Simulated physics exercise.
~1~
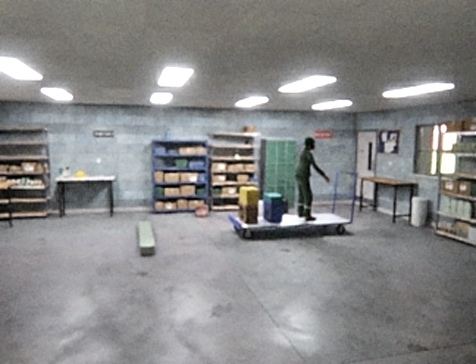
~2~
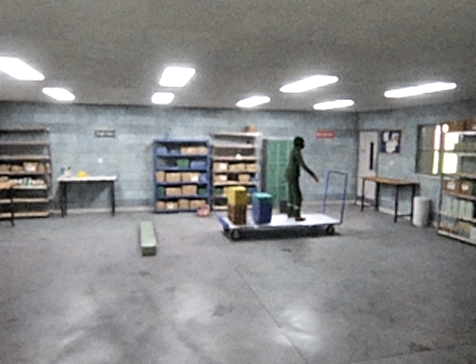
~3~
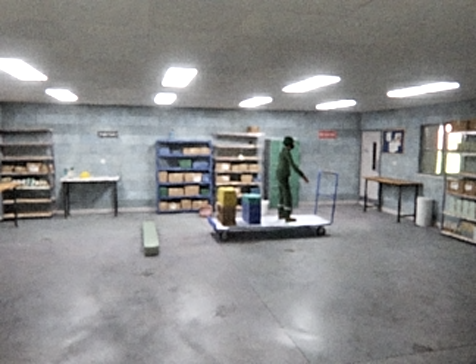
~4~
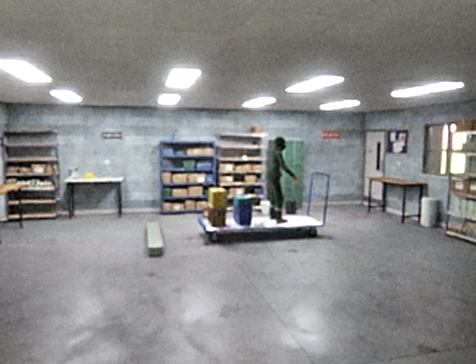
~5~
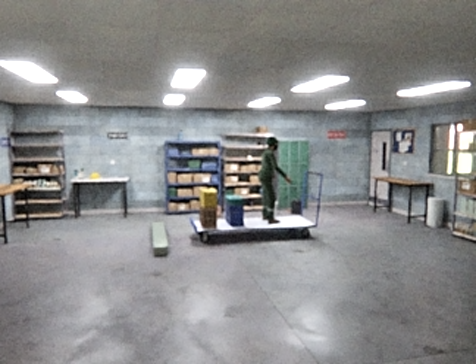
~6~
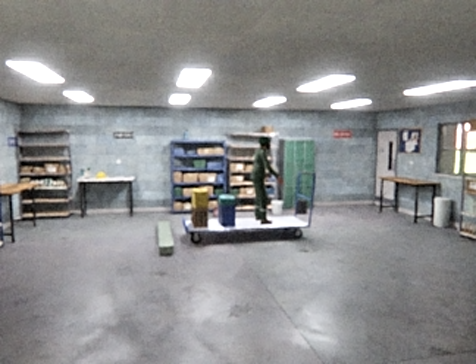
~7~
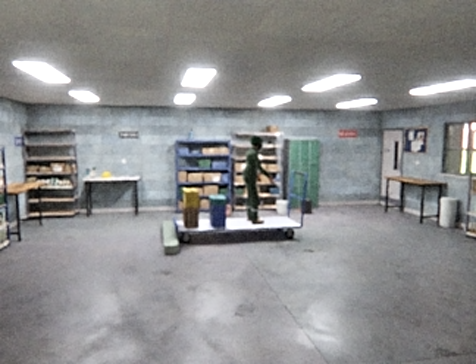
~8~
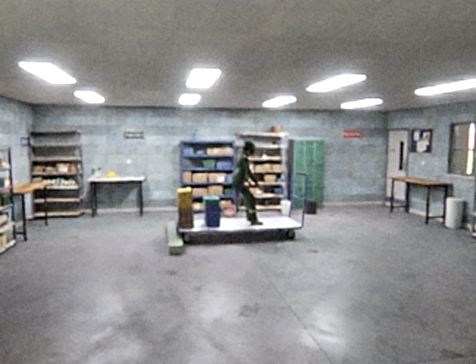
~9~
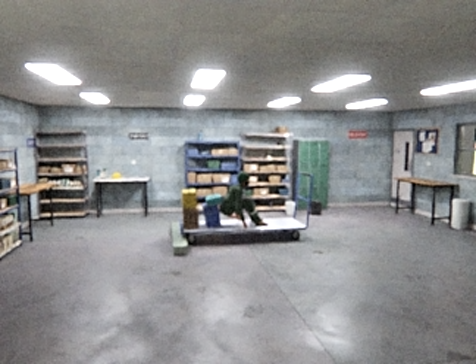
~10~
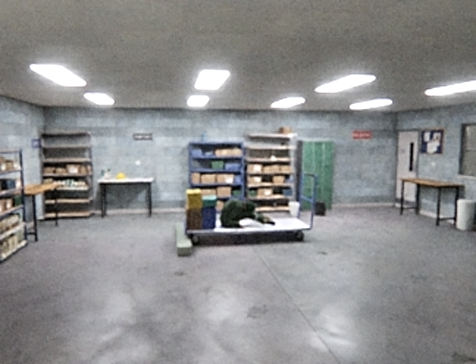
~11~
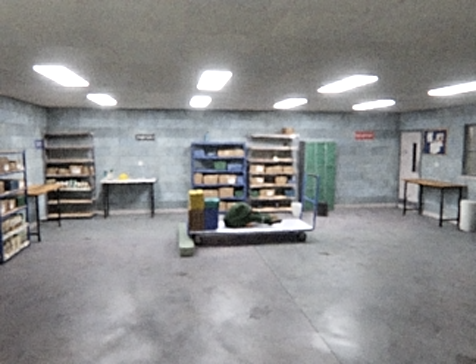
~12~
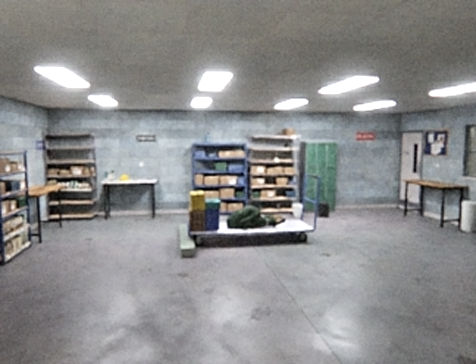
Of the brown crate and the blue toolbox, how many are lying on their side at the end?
None of them are. Both the brown crate and the blue toolbox are still upright on the deck when everything comes to rest.
